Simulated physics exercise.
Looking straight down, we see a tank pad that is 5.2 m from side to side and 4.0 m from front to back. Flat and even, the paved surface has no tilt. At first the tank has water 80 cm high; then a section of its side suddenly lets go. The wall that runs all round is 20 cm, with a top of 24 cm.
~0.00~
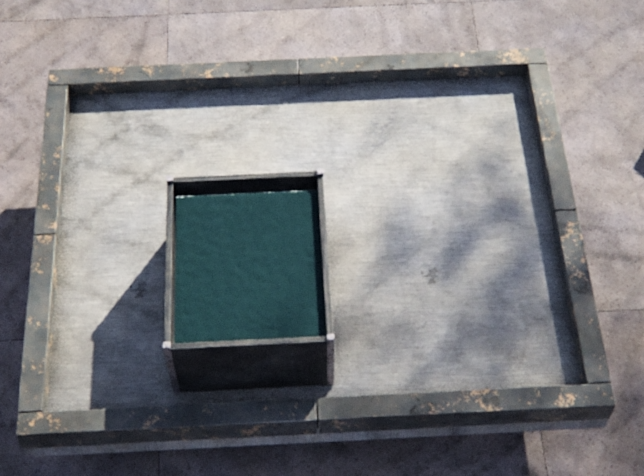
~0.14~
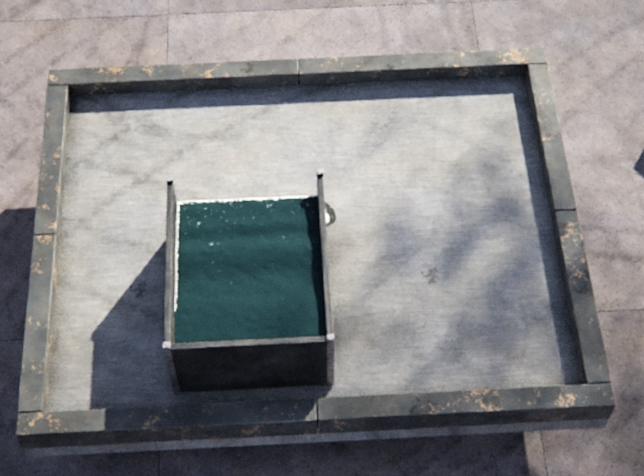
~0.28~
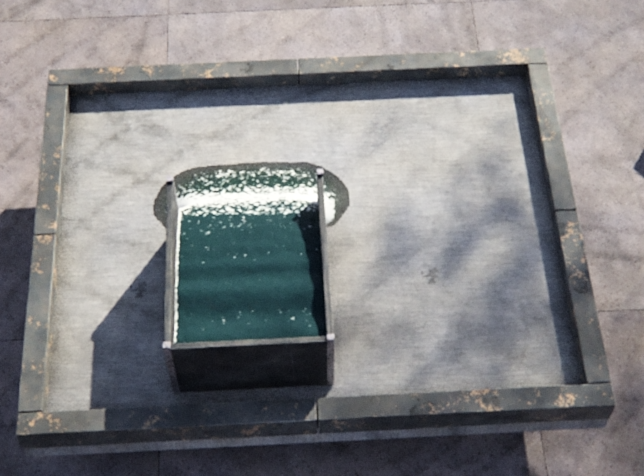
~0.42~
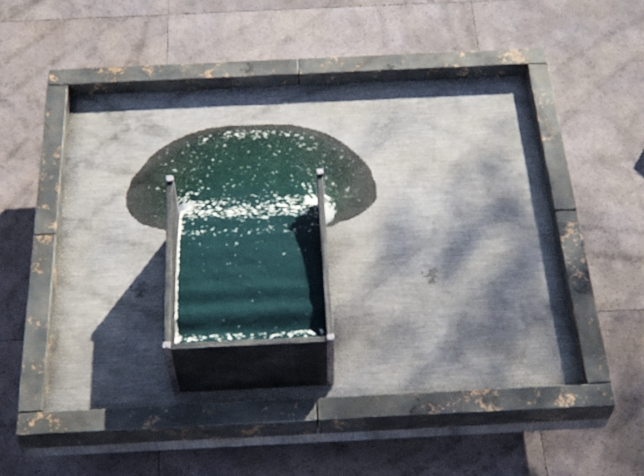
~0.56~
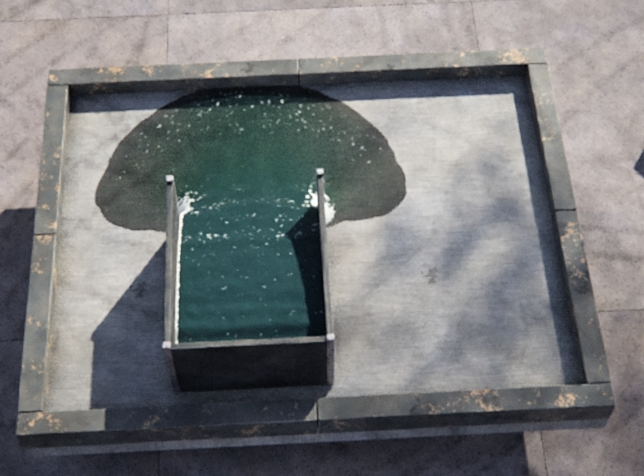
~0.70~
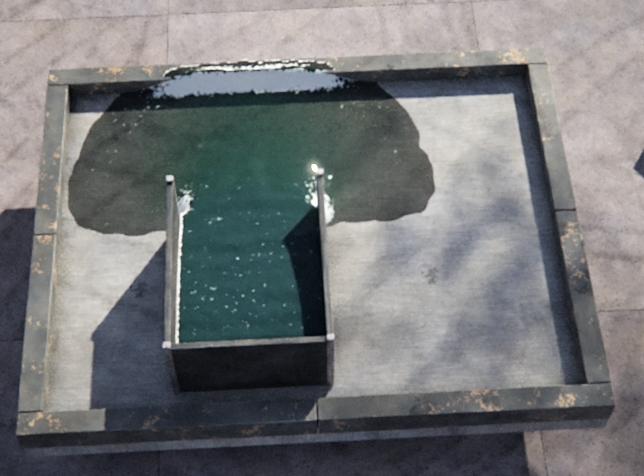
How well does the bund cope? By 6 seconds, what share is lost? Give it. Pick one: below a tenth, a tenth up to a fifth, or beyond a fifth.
Beyond a fifth.
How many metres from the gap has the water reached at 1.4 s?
Some 3.6 metres from the gap.
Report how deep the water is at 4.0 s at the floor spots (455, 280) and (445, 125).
About 3 and 8 cm.
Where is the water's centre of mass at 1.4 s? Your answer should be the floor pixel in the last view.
It lies at roughly (254, 211) in pixels.
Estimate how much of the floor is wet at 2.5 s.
Covered: Roughly 50 %.
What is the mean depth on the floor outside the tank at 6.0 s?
Roughly 8 cm.
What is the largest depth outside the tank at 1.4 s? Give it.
It tops out at some 44 cm.
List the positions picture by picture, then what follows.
Still water, 80 cm deep, in the tank at (247, 260), in the first frame.
Water pours out at (249, 214) and has run 0.8 m, to (329, 220); deepest outside 20 cm, 80 cm at the tank's back, in the second frame.
The front is at (332, 183), 1.0 m from the gap at (249, 216); 1.2 m2 of floor is under water; 79 cm left at the back of the tank, in the third frame.
The front is at (323, 139), 1.4 m from the gap at (249, 217); 2.6 m2 of floor is under water; 71 cm left at the back of the tank, in the fourth frame.
The front is at (272, 88), 1.9 m from the gap at (249, 218); 4.6 m2 of floor is under water; 68 cm left at the back of the tank, in the fifth frame.
Water pours out at (249, 218) and has run 2.3 m, to (361, 84); deepest outside 37 cm, 65 cm at the tank's back, in the sixth frame.
After 1.1 s water covers 35 % of the floor and is deepest (44 cm) near (199, 95); 0 % is over the wall.
After 1.4 s water covers 40 % of the floor and is deepest (44 cm) near (230, 93); 3 % is over the wall.
After 2.5 s water covers 45 % of the floor and is deepest (35 cm) near (72, 101); 19 % is over the wall.
After 4.0 s water covers 70 % of the floor and is deepest (22 cm) near (142, 414); 24 % is over the wall.
After 6.0 s water covers 80 % of the floor and is deepest (20 cm) near (273, 407); 24 % is over the wall.
